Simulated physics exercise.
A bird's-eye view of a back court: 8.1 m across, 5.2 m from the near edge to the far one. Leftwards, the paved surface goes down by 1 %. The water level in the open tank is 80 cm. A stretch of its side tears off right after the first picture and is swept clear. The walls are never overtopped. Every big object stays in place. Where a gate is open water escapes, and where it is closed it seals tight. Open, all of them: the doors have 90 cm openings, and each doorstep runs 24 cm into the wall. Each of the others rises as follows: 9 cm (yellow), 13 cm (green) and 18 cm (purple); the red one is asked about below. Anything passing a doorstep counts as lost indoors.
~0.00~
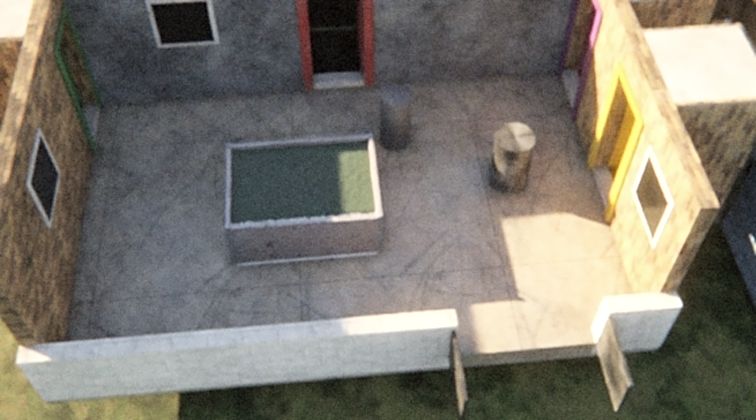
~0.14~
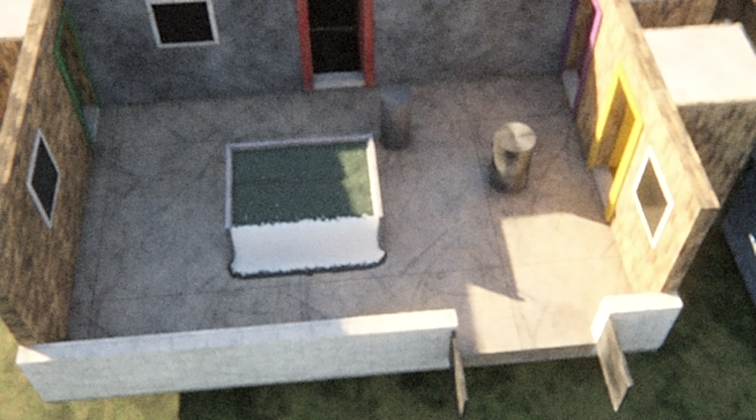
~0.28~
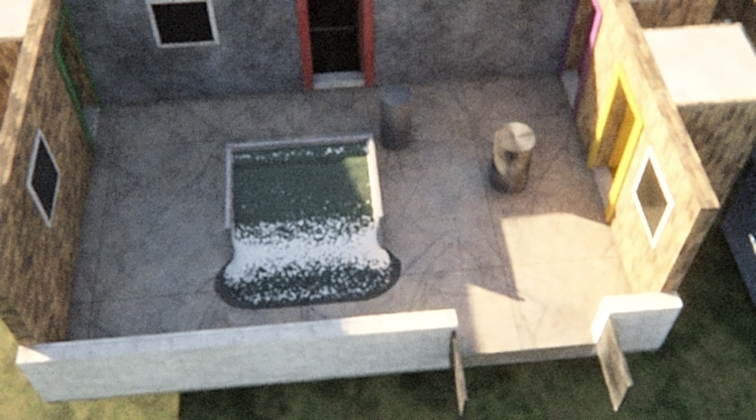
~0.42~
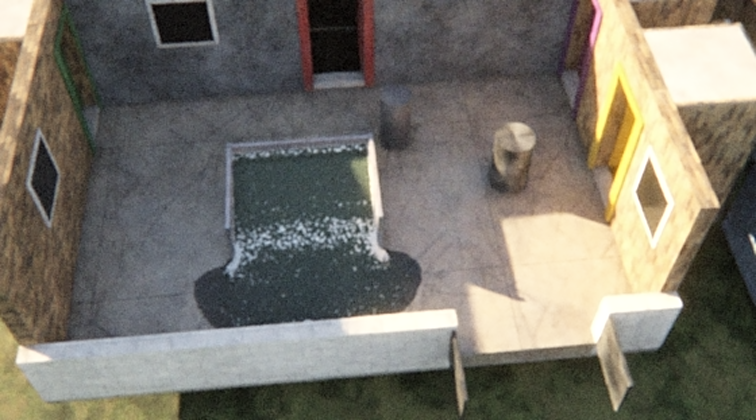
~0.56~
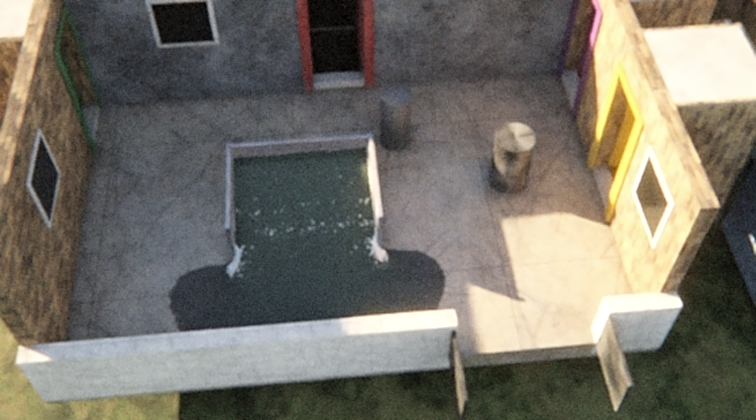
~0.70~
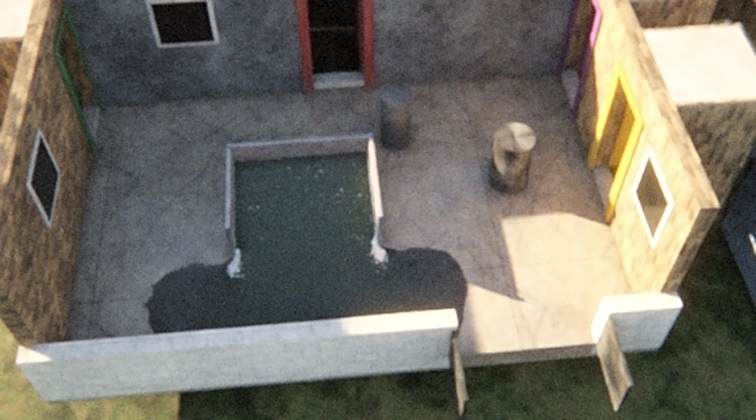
Water bursts from the front of an open tank and spreads across the paved courtyard floor.
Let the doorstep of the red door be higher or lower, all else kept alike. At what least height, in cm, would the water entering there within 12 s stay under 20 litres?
At about 7.5 cm.
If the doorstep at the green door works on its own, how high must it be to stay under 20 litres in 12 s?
Green would need about 13.0 cm on its own.
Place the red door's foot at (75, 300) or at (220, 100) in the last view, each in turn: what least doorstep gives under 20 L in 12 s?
Roughly 22 cm, then roughly 7.0 cm.
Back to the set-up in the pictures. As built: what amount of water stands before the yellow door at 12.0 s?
About 3.0 centimetres deep.
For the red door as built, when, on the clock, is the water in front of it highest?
It peaks at about 9.0 s.
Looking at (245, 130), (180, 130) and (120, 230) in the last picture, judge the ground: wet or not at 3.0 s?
In order: Untouched, untouched, soaked.
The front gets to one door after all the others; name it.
Red.
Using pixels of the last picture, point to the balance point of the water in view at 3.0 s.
Centre of mass: About (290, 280) px.
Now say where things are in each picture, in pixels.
Still water, 80 cm deep, in the open tank at (302, 183); the red door at (337, 44) is dry, in the first frame.
The gap is at (307, 246), the front 0.3 m out at (243, 275); the back of the open tank holds 80 cm, in the second frame.
The front is at (260, 305), 0.8 m from the gap at (307, 247); 1.7 m2 of floor is wet, 73 cm left at the back, in the third frame.
The front is at a hidden place, 1.3 m from the gap at (307, 248); 3.3 m2 of floor is wet, 68 cm left at the back, in the fourth frame.
The front is at a hidden place, 1.6 m from the gap at (307, 248); 5.3 m2 of floor is wet, 66 cm left at the back, in the fifth frame.
Water pours out at (307, 248) and has run 1.9 m, to a hidden place; about 12 cm deep outside, 58 cm at the back; 3.7 m in a straight line remain to the red door at (337, 44), in the sixth frame.
After 1.4 s water covers 20 % of the floor, deepest (52 cm) near (312, 341); it has not reached the red door.
After 3.0 s water covers 55 % of the floor, deepest (32 cm) near (61, 375); it has not reached the red door.
After 12.0 s water covers 95 % of the floor, deepest (12 cm) near (185, 105); 8 cm at the red door, 0 litres in over its 14 cm doorstep.
At the red door as built, the water arrived by 5.0 s and peaked near 12 cm at 8.8 s.
Run again over the same 12 s with other heights there, 28 litres in over 6.5 cm, 10 litres over 8.5 cm. The limit of 20 litres is kept from about 7.5 cm up.
